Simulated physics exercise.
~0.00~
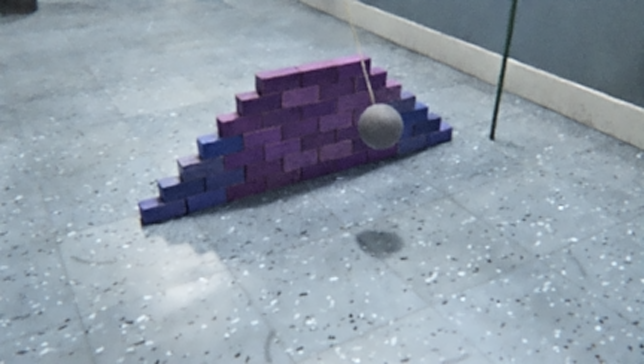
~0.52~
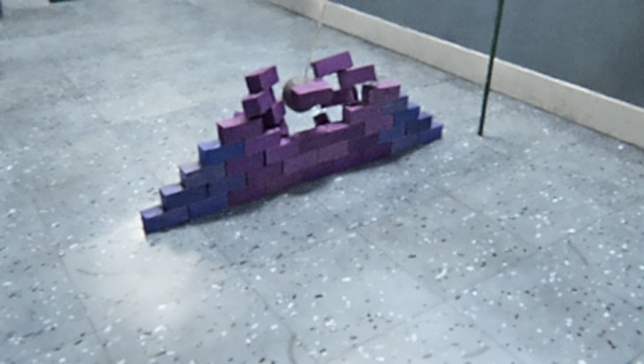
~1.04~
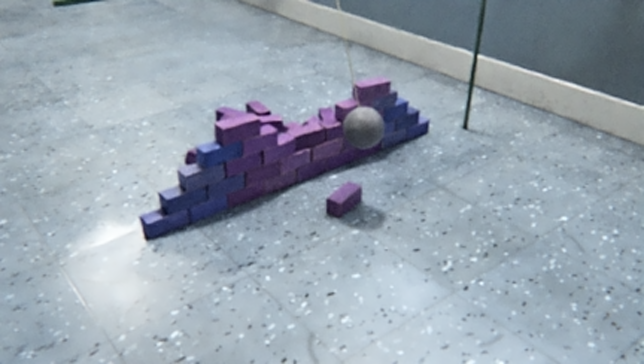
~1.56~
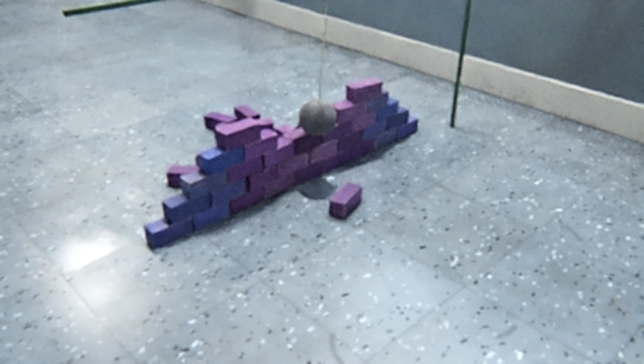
On a speckled grey floor, a hanging stone ball swung into a stepped wall of purple and blue blocks, knocking purple ones off the top, then swung back and forth, leaving a gap in the middle with the blue ends still standing.
